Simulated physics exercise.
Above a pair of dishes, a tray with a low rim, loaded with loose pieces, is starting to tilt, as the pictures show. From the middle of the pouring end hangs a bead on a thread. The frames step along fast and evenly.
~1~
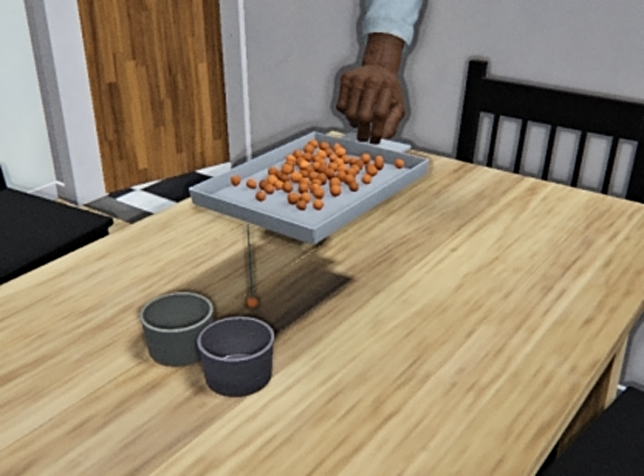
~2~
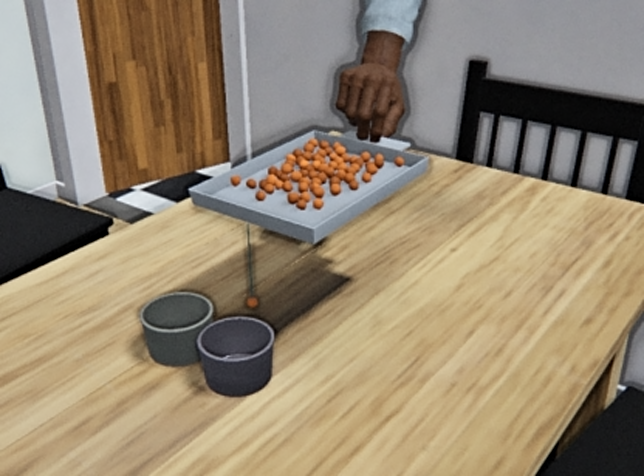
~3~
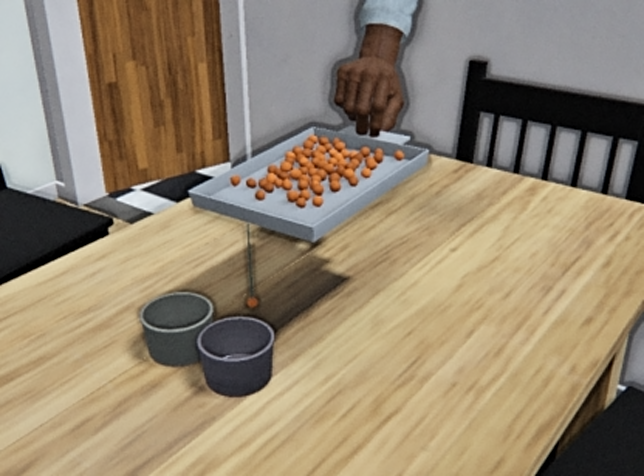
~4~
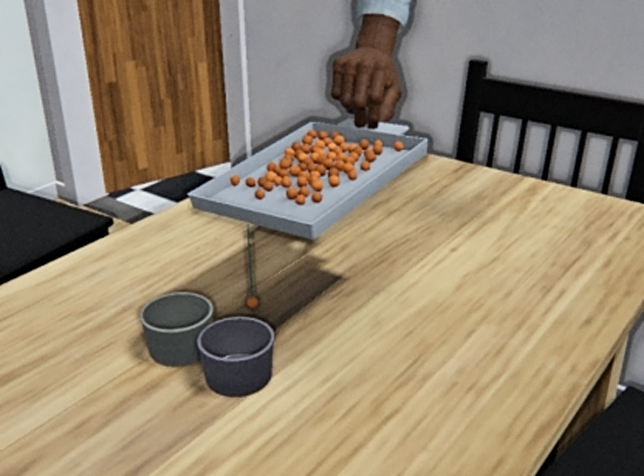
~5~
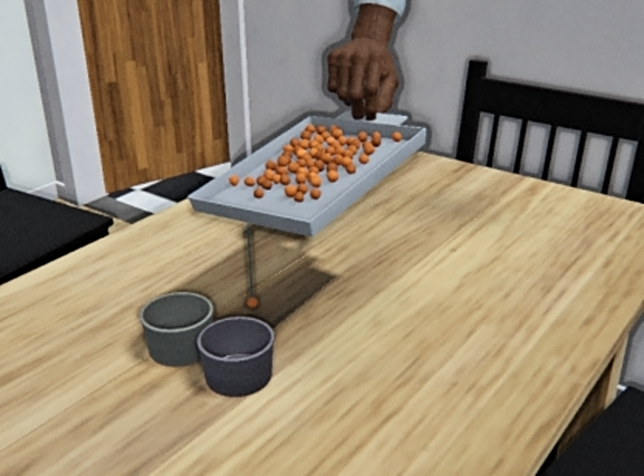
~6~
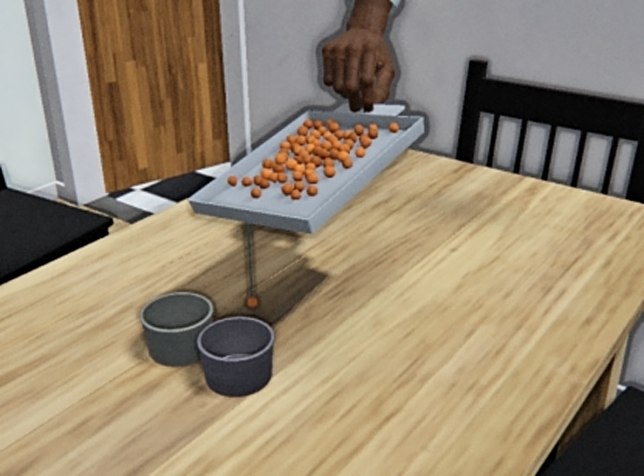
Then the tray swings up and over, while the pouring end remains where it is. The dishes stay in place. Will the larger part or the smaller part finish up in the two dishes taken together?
The smaller part does.
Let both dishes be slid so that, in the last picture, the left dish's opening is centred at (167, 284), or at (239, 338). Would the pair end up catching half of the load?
So that's a greater portion the first time round, a lesser portion the second.
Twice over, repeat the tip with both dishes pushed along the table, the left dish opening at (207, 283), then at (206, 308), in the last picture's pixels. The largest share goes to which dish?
Left side first, Left side second.
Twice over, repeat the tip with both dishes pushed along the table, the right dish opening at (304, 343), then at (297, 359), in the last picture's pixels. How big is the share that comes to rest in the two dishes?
Trial 1 near 0 percent, trial 2 near 0 percent.
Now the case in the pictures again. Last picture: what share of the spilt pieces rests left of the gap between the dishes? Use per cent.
Roughly 40 in a hundred.
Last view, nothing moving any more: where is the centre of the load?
I'd put the middle somewhere around (204, 323).
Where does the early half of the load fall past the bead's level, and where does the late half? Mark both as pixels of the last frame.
First near (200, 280), later near (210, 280).
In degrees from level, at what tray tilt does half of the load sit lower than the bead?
110°.
Just after the last frame, tray tipped steeply; every one on the tray.
A moment on, tray tipped right over; every one on the tray.
Further on, tray tipped past a quarter turn; roughly a quarter in the left dish; the larger part outside both.
When it is over, tray tipped past a quarter turn; not one in the right dish; roughly a quarter in the left dish; the larger part outside both.
